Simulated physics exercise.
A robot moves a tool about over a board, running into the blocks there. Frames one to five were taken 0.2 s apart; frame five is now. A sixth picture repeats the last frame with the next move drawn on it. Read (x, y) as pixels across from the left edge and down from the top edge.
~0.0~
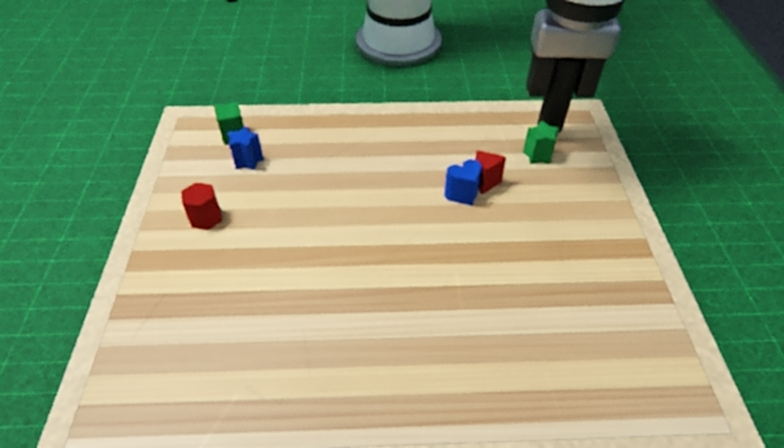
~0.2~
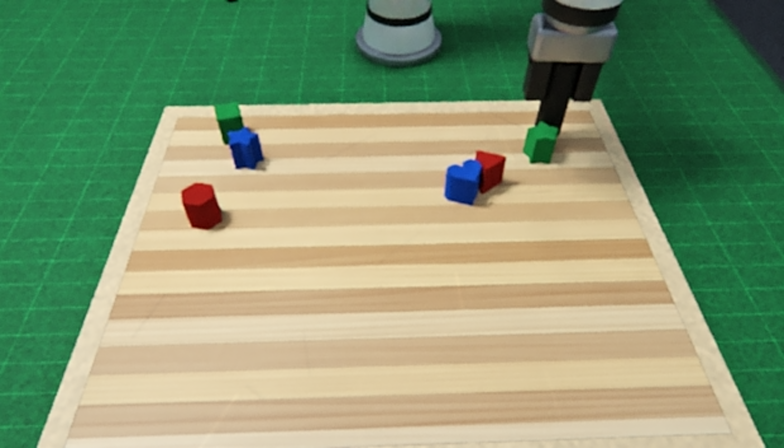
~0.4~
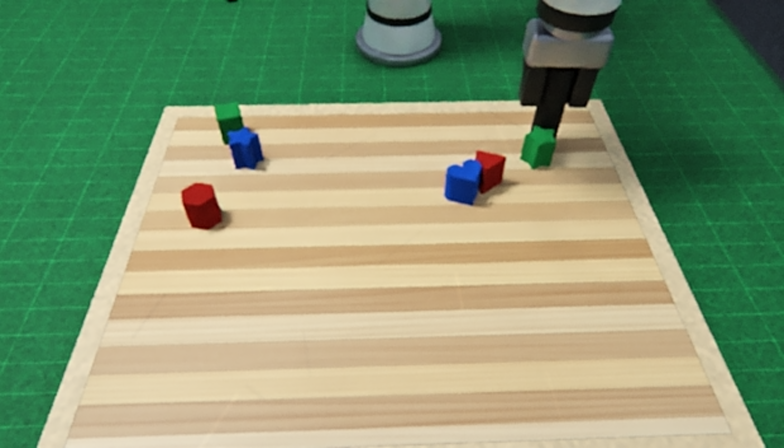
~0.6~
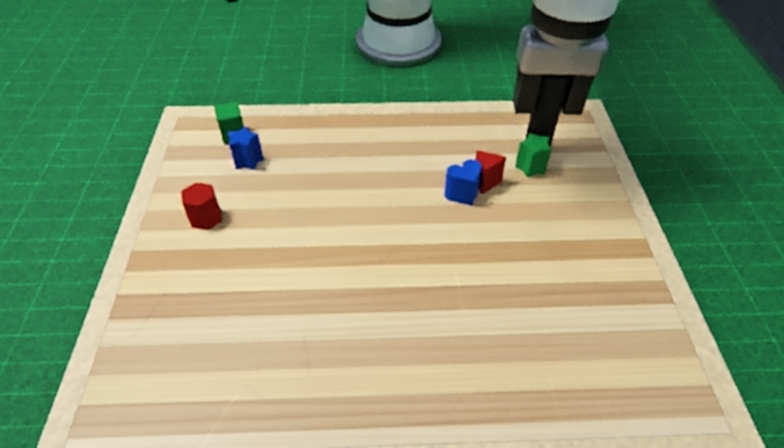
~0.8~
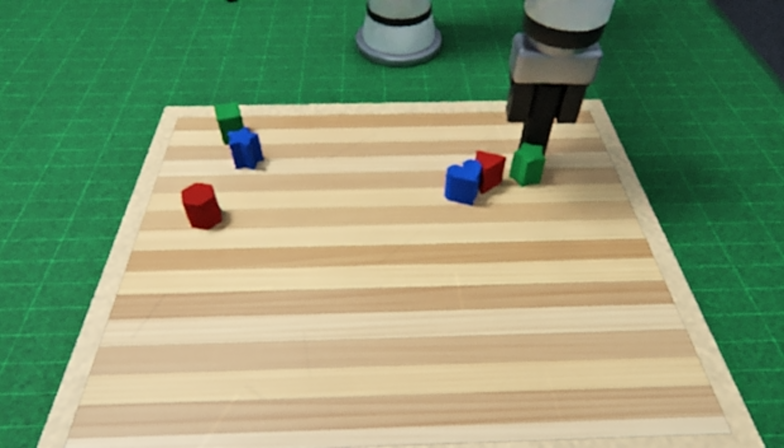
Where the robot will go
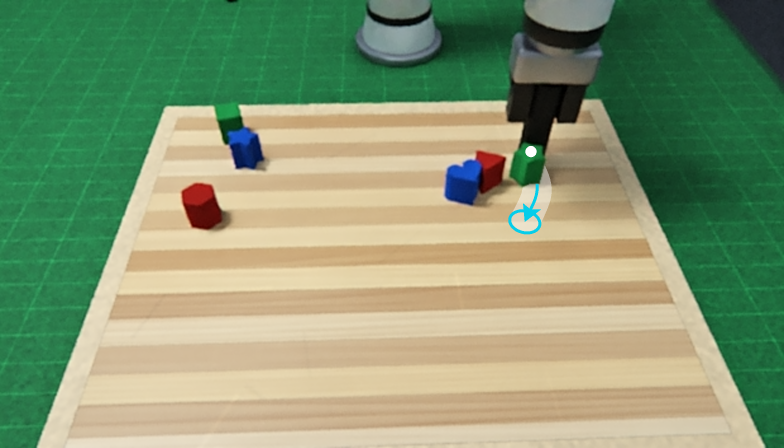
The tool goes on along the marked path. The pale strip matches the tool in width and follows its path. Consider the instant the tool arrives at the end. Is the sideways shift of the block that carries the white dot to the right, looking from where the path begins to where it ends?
Answer: Yes.
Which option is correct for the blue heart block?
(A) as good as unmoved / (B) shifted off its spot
A: As good as unmoved.
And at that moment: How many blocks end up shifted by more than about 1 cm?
I expect one block to move.
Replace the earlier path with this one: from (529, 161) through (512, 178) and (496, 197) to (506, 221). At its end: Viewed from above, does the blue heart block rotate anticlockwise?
In short: Yes.
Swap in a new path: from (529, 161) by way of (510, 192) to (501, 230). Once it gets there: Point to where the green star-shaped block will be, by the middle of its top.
It will likely be found at (501, 225).
Drawn move, from (529, 161) through (536, 181) and (534, 201) to (525, 222); the dot is on the green star-shaped block.
The first path, step by step. One third of the way, tool at (538, 174); green star-shaped block at (531, 170), turned 15° clockwise.
Two thirds of the way, tool at (536, 194); green star-shaped block at (525, 190), turned 25° clockwise.
At the end, tool at (527, 214); blue heart block still; red triangular block still; green star-shaped block at (512, 210), turned 30° clockwise.
